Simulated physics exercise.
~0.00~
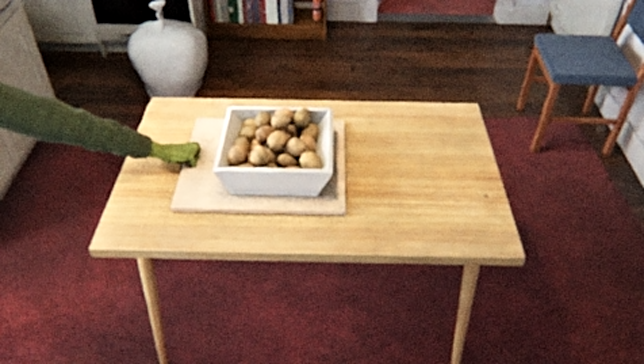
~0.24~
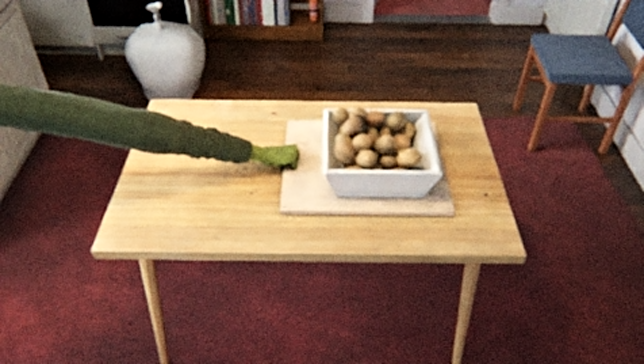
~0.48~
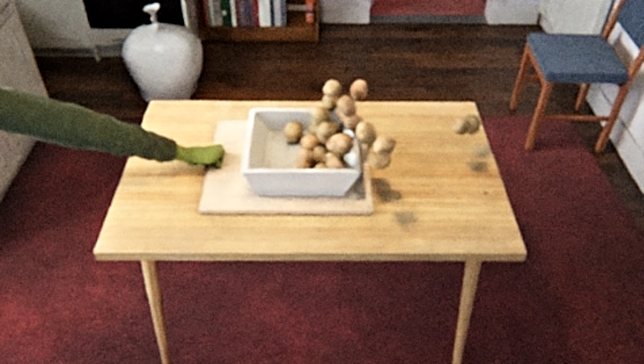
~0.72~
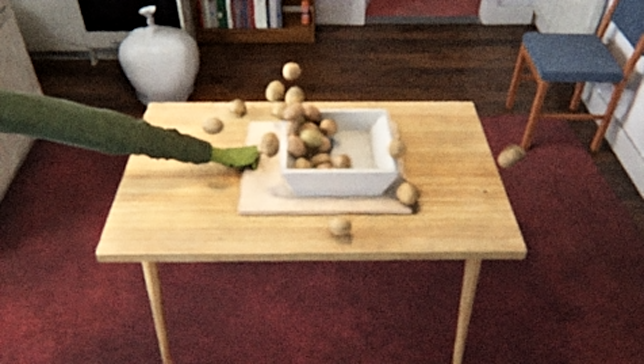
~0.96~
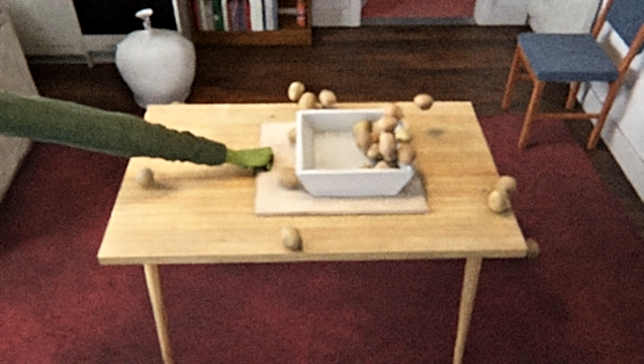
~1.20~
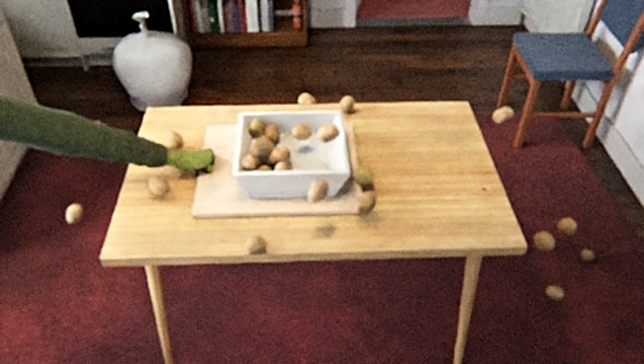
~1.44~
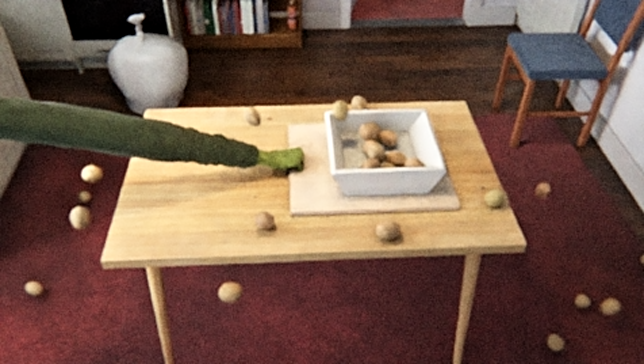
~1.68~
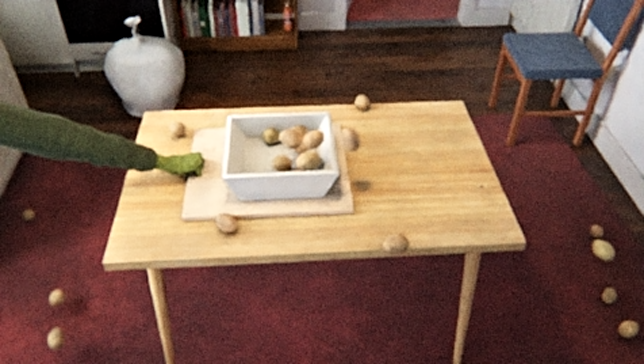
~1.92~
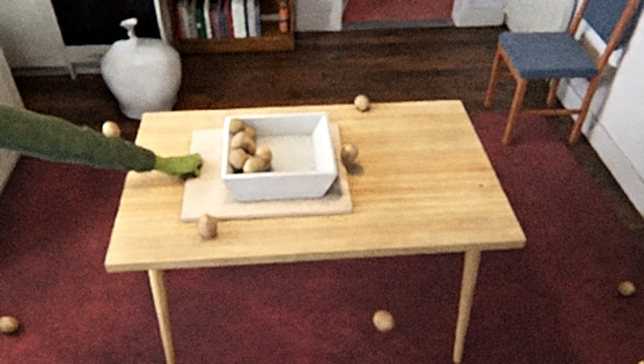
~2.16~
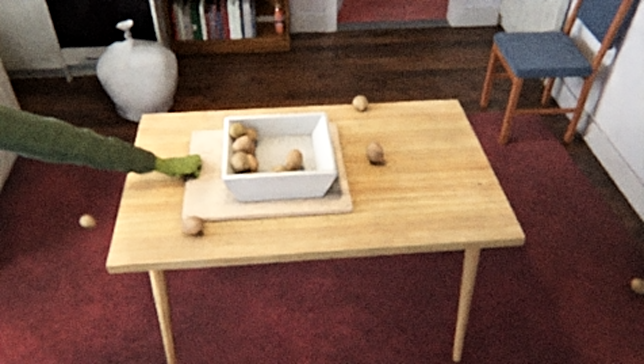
In a room with a dark red carpet and wooden floor, seen from above and in front, a pale wooden table stands before a white vase, a bookshelf and a blue chair at right. A green arm reaches in from the left to a light board carrying a white tub heaped with small brown potatoes. The board slides right, then jerks left, and potatoes fly up over the rim. As it shuttles back and forth, more scatter across the table and drop to the carpet on both sides. Finally the tub rests left of centre, holding only a few potatoes.
